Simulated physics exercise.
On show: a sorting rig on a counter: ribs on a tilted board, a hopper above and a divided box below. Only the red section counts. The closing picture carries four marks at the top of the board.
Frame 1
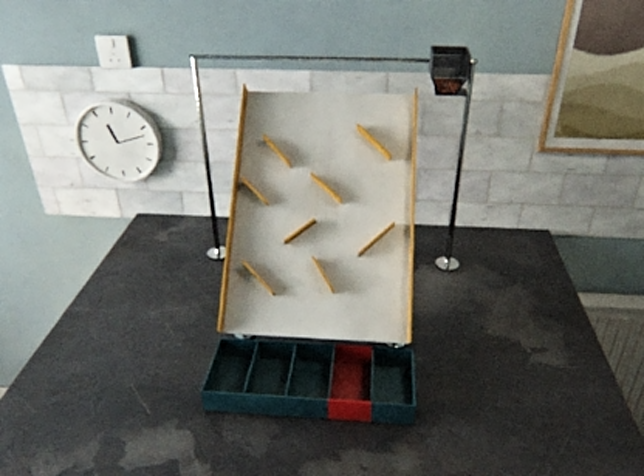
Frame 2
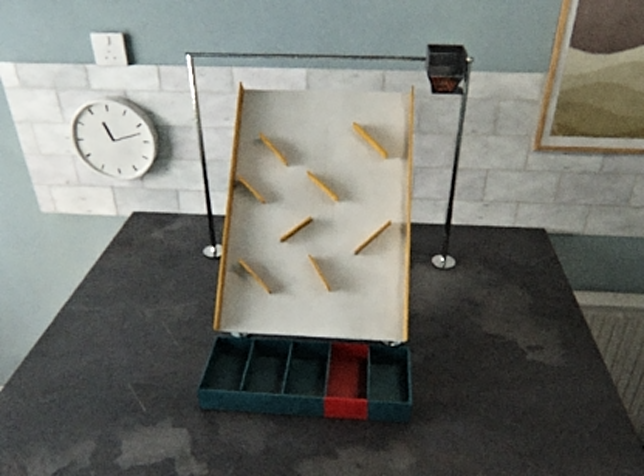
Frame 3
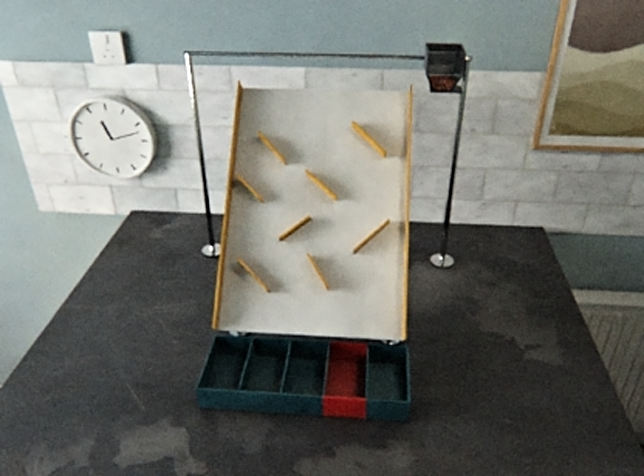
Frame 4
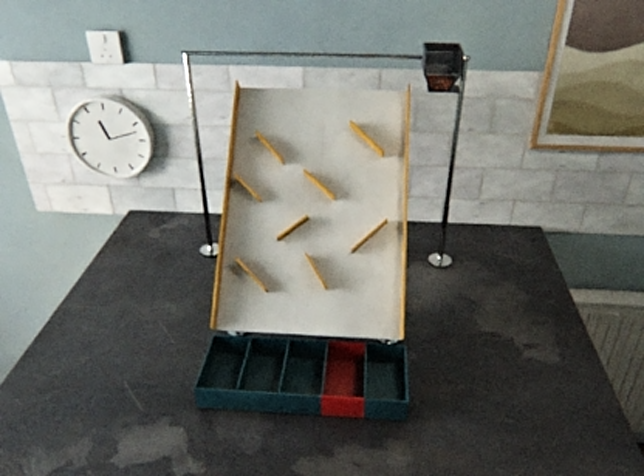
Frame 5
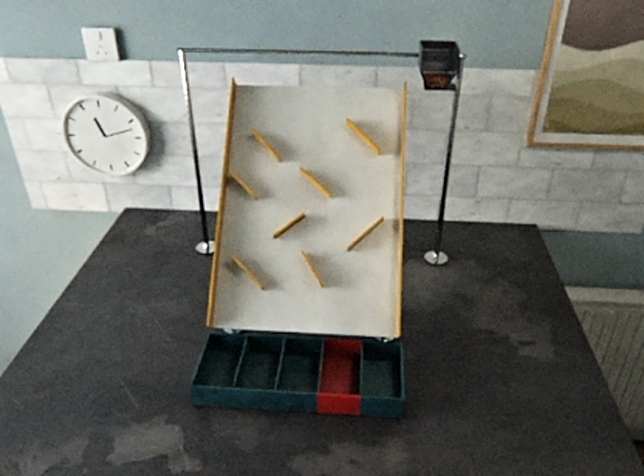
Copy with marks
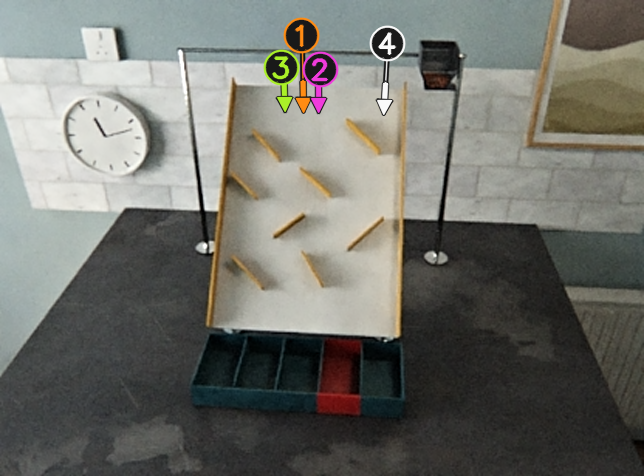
On a dark counter against a tiled wall, a tilted ribbed board stands above a divided box, nothing moving but slight view drift.
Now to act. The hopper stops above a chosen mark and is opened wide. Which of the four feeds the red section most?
Mark 2.
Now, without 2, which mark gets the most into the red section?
Mark 1.
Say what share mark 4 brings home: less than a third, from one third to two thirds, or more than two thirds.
It is less than a third.
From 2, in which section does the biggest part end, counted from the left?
It is the fourth one.
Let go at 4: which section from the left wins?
The fifth.
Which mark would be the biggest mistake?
The answer is 4.
On the marked copy, mark 1 meets the board at (303, 107); mark 2 meets the board at (318, 107); mark 3 meets the board at (284, 106); mark 4 meets the board at (384, 109).
Choosing 1, about a third in the red section, about two thirds in other sections.
Choosing 2, about two thirds in the red section, about a quarter in other sections.
Choosing 3, about a quarter in the red section, most in other sections.
Choosing 4, a stray few in the red section, nearly all in other sections, a stray few outside the box.
